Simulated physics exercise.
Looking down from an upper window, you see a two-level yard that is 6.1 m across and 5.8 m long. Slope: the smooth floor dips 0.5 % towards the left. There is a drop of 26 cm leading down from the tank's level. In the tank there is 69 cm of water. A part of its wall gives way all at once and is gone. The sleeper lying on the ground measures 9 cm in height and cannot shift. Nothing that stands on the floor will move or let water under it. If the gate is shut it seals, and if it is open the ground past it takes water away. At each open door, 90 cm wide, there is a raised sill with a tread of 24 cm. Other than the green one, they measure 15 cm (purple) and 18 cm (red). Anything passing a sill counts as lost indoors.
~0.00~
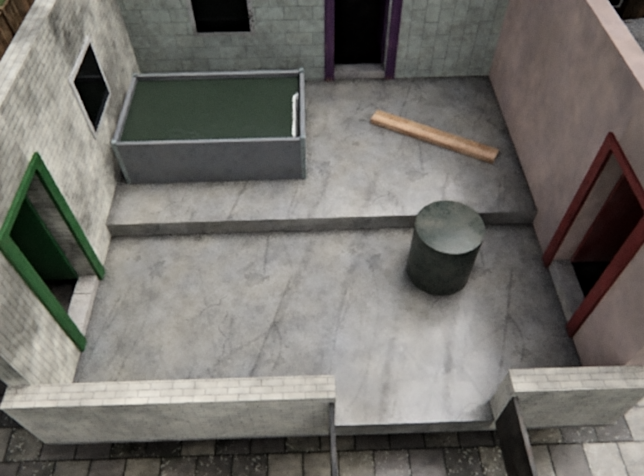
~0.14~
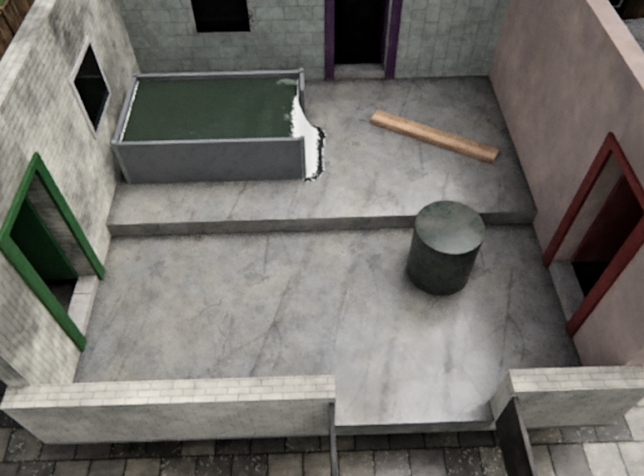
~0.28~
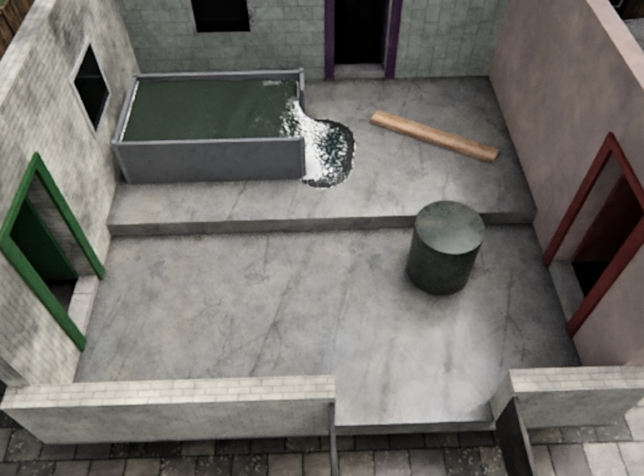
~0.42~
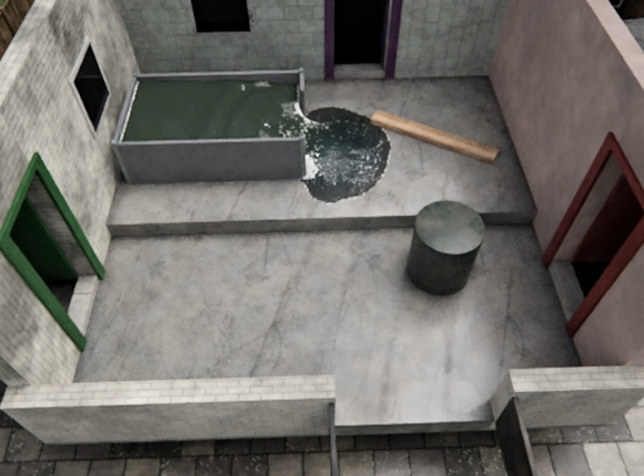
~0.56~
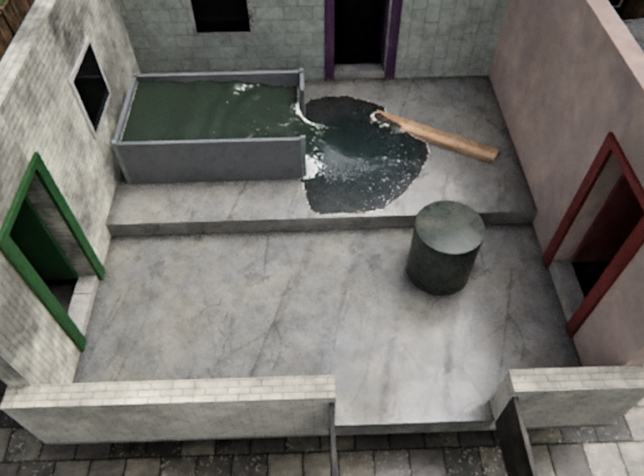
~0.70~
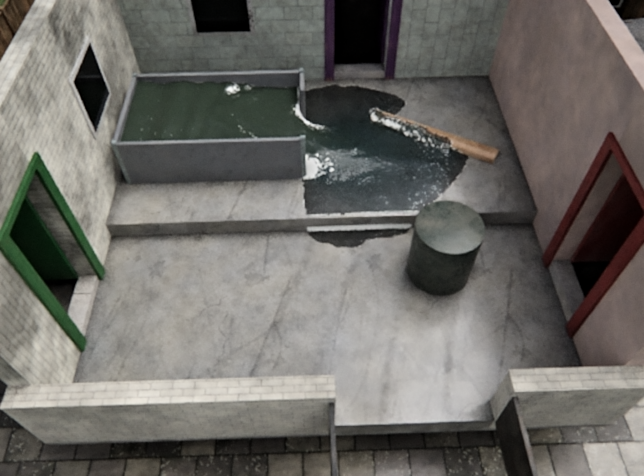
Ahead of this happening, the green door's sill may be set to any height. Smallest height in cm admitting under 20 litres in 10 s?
Roughly 6.5 centimetres.
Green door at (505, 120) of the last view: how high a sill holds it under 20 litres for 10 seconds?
Roughly 15 cm.
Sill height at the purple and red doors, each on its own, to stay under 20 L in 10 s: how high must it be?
Roughly 8.0 cm for the purple door and roughly 10.5 cm for the red door.
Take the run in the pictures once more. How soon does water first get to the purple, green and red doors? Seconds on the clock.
Purple: 0.9 s; green: 6.0 s; red: 1.6 s.
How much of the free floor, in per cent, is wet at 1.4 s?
30 %.
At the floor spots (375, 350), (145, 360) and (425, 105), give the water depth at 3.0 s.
Depth: About 2, 0, 3 cm.
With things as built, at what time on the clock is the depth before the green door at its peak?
The level tops out near 10.0 seconds.
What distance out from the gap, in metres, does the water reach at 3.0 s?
Roughly 5.0 m from the gap.
After 1.4 s water covers 30 % of the floor, deepest (36 cm) near (310, 159); it has not reached the green door.
After 3.0 s water covers 50 % of the floor, deepest (30 cm) near (512, 227); it has not reached the green door.
After 10.0 s water covers 90 % of the floor, deepest (15 cm) near (88, 330); 13 cm at the green door, 0 litres in over its 12 cm sill.
At the green door as built, the water arrived by 6.2 s and peaked near 13 cm at 10.0 s.
Run again over the same 10 s with other heights there, 26 litres in over 6 cm, 8 litres over 8 cm. The limit of 20 litres is kept from about 6.5 cm up.
